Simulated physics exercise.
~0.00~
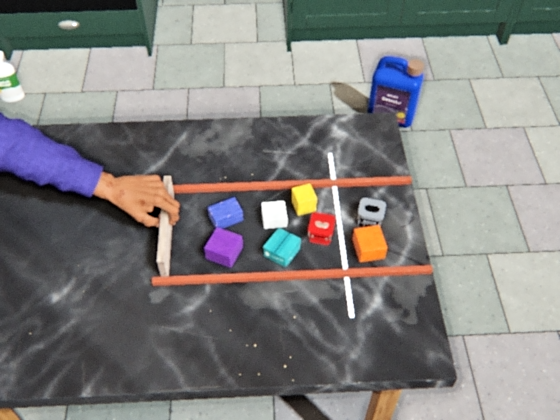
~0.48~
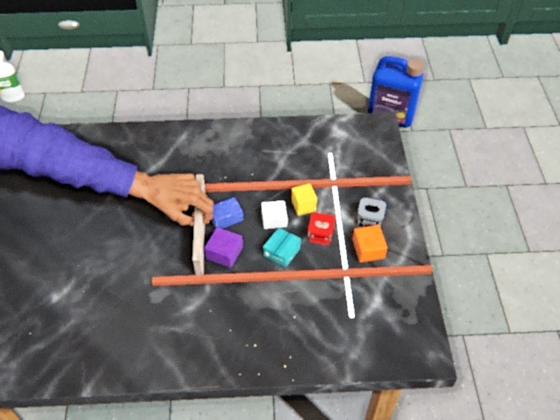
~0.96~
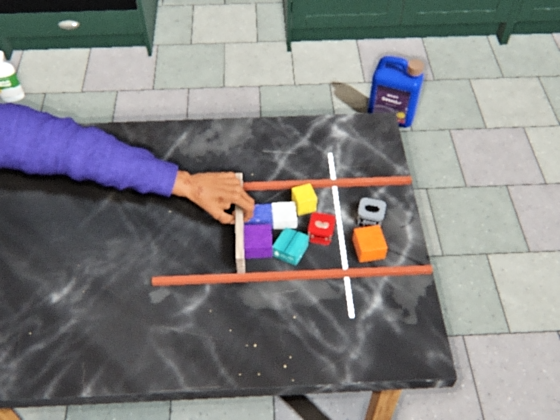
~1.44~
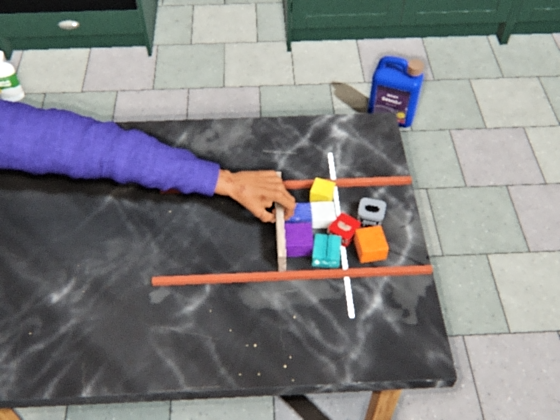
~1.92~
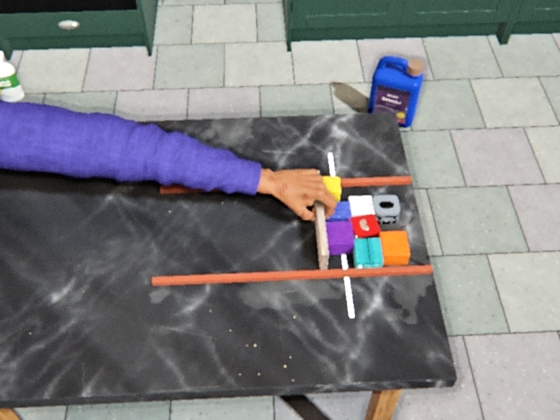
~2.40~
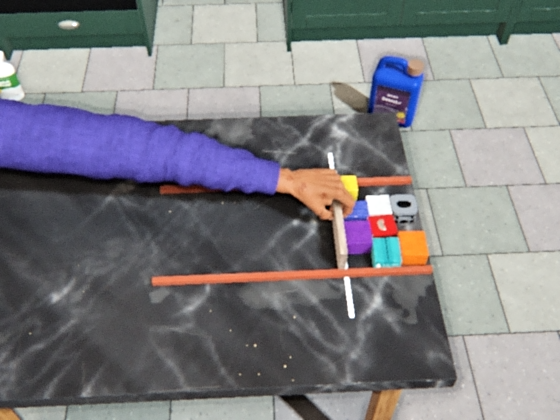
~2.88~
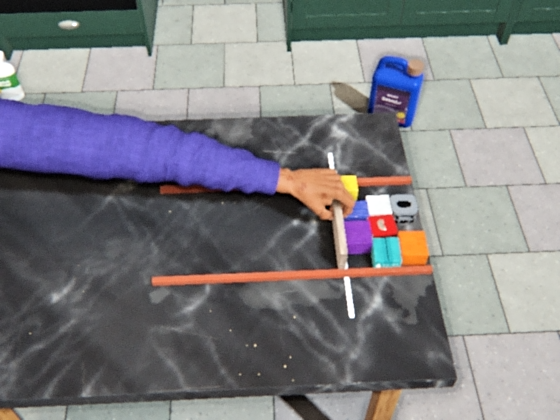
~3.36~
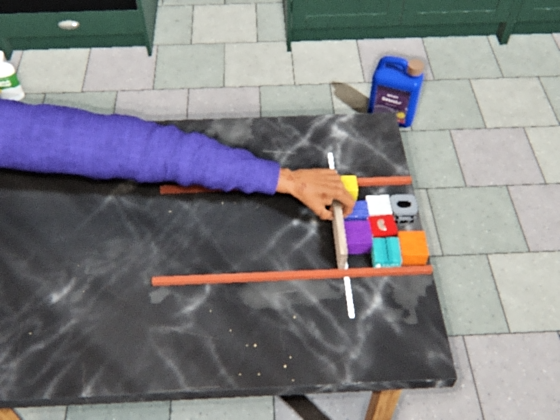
On a dark marbled table, a hand in a purple sleeve slid an upright board rightward between two reddish rails, gathering scattered colorful blocks and small objects into a tight cluster, then stopped at the white line with everything still on the table.
